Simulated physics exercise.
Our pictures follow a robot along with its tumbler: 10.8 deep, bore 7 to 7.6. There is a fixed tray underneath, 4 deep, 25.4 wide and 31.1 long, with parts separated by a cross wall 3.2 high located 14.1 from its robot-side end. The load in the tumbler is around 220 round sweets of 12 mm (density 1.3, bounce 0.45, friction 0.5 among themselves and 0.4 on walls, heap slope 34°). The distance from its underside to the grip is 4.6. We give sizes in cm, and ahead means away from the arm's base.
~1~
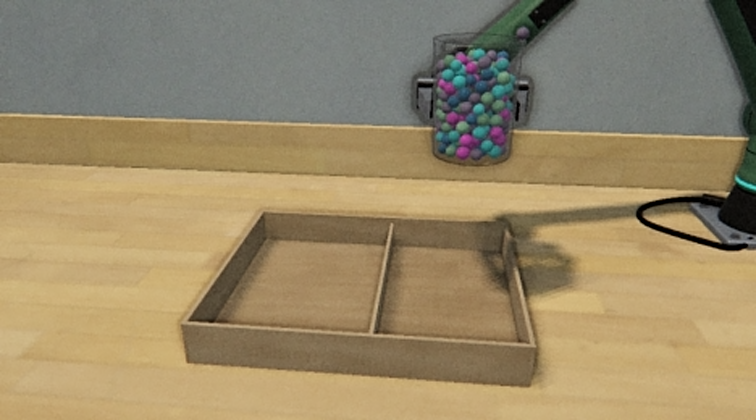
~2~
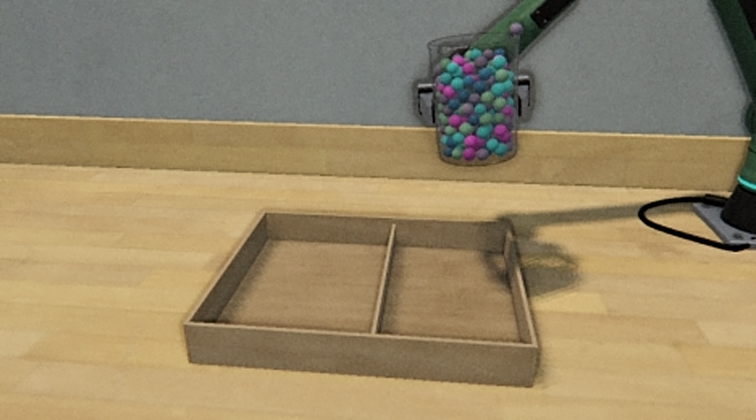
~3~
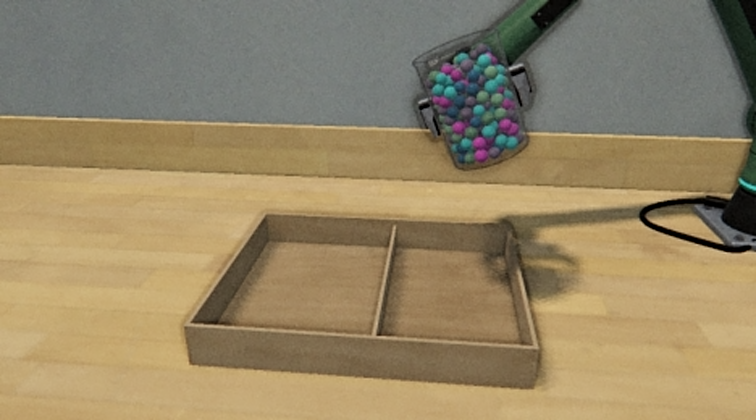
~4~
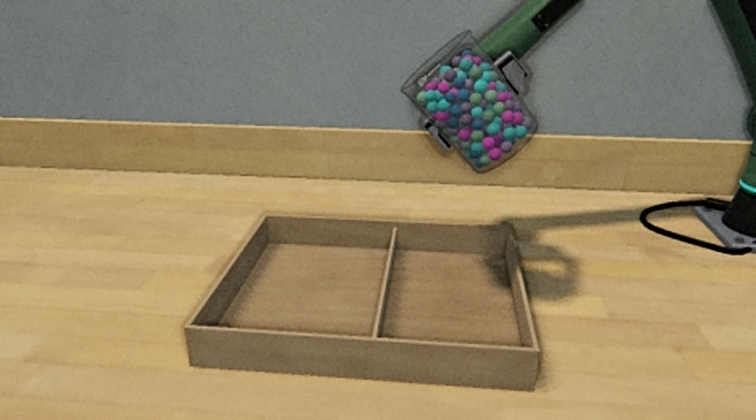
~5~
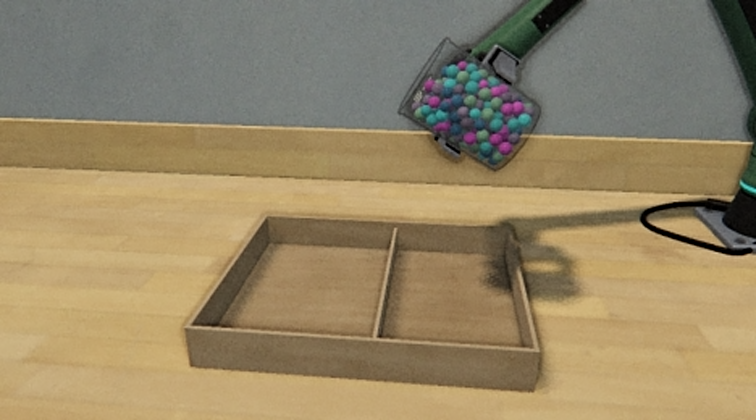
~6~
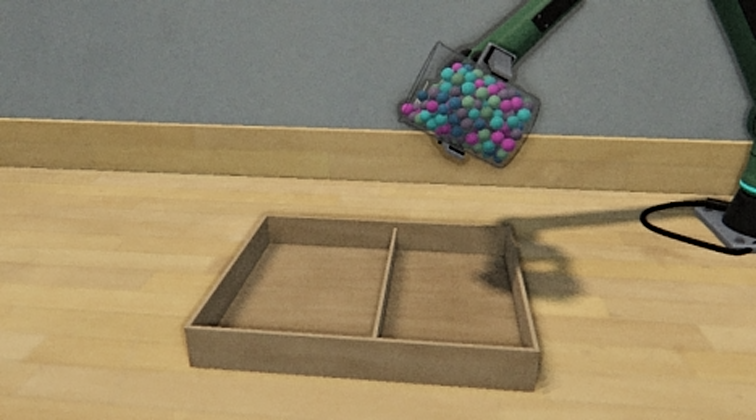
The clip shows a robot arm holding a clear tumbler of pink, teal and purple round sweets above a divided tray, then steadily tilting it far over to the left as the sweets shift toward its rim.
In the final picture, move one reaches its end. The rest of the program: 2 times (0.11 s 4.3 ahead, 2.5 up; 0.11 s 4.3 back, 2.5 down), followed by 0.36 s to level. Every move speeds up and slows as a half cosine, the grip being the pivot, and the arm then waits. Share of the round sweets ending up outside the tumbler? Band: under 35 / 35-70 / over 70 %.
35-70 %.
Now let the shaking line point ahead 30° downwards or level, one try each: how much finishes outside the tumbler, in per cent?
Roughly 15 per cent, then 40 per cent.
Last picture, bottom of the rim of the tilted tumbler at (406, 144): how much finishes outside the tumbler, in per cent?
About 95 %.
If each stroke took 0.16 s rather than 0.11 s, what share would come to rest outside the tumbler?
Roughly 25 percent then.
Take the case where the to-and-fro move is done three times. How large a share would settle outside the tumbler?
65 per cent.
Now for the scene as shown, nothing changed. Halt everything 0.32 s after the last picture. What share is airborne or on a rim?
I'd put it near 35 per cent.
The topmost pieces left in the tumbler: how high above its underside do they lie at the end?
About 6.5 cm.
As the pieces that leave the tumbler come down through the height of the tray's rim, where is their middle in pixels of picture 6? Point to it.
About at (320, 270).
Then, 0.32 s after the last picture, tilted 64° forward, highest piece 26 above the table; 122 in the tumbler, 18 in the far-side part, 76 in flight or on a rim.
Then, 0.64 s after the last picture, tilted 26° forward, highest piece 26 above the table; 112 in the far-side part, 92 in the tumbler, 7 in the robot-side part, 2 on the table or floor, 3 in flight or on a rim.
Then, 1.00 s after the last picture, level, highest piece 24 above the table; 114 in the far-side part, 92 in the tumbler, 7 in the robot-side part, 3 on the table or floor.
Then, 2.05 s after the last picture, level, highest piece 24 above the table; 114 in the far-side part, 92 in the tumbler, 7 in the robot-side part, 3 on the table or floor.
Final count, 114 in the far-side part, 92 in the tumbler, 7 in the robot-side part, 3 on the table or floor. That is 57 % outside the tumbler.
